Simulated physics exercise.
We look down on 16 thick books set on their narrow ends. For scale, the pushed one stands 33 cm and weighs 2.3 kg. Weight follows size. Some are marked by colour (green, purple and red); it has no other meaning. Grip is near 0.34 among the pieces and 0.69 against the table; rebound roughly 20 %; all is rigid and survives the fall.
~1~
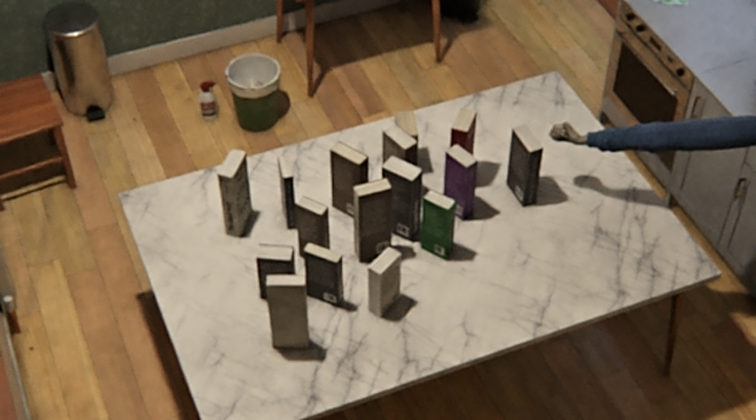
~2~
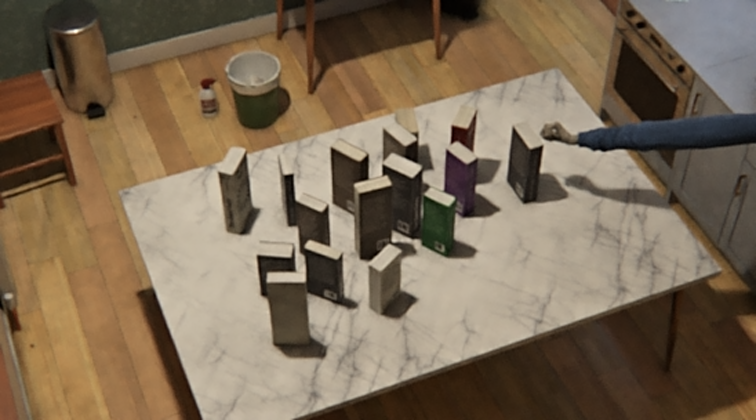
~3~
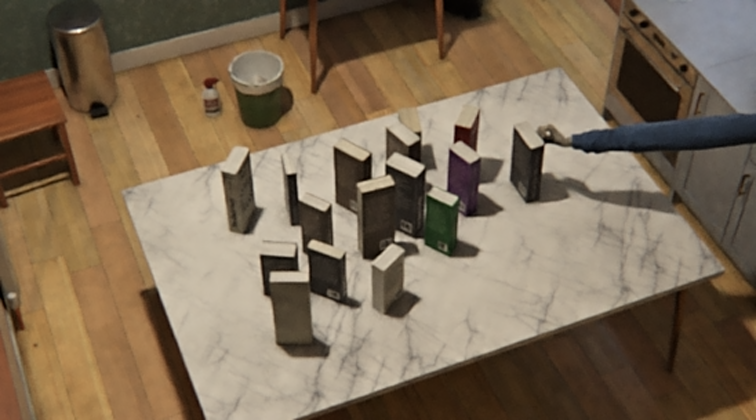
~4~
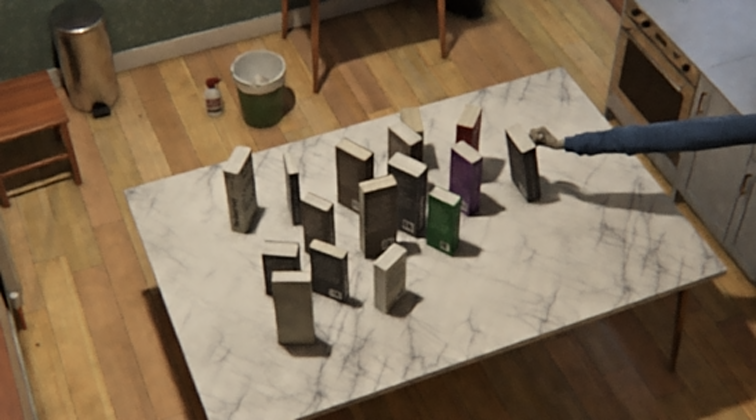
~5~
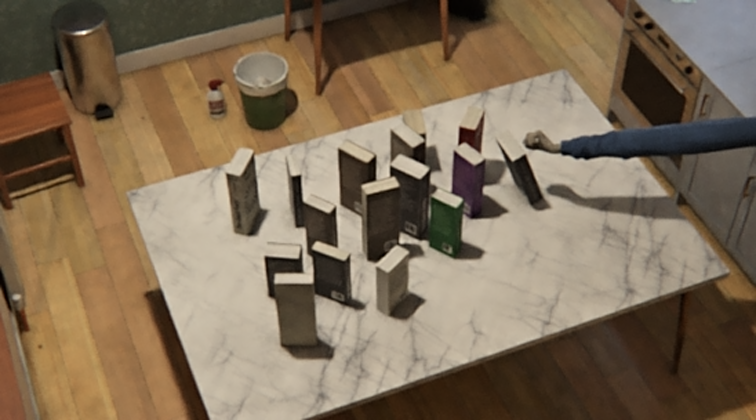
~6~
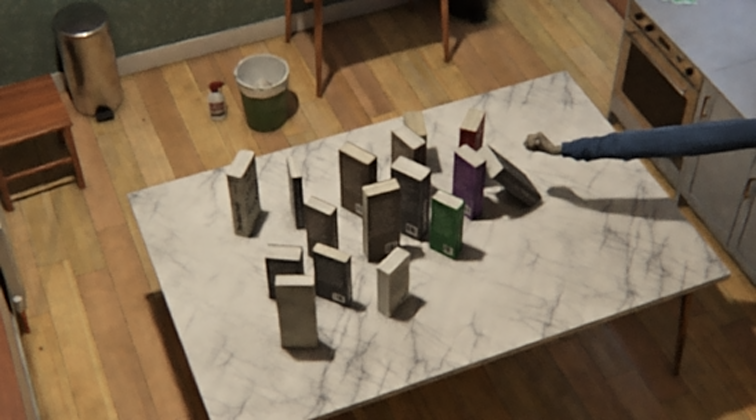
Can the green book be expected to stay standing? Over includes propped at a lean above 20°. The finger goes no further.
It stays standing.
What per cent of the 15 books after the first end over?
Near 5 per cent.
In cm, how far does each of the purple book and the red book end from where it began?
Purple 20, red 0.
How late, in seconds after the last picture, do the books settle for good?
At about 1.0 s.
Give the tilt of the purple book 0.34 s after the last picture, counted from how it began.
Roughly 40°.
Then, 0.14 s later than the last frame, none of the 15 other books over, 1 disturbed; green book unmoved; purple book tilted 10°.
Then, 0.34 s later than the last frame, 1 of the 15 other books over; green book unmoved; purple book tilted 36°.
When it is over, 1 of the 15 other books over; green book unmoved; purple book tilted 47°; red book unmoved. 14 left standing. In pixels of the last frame, middles, green book near (447, 225), purple book near (436, 201).
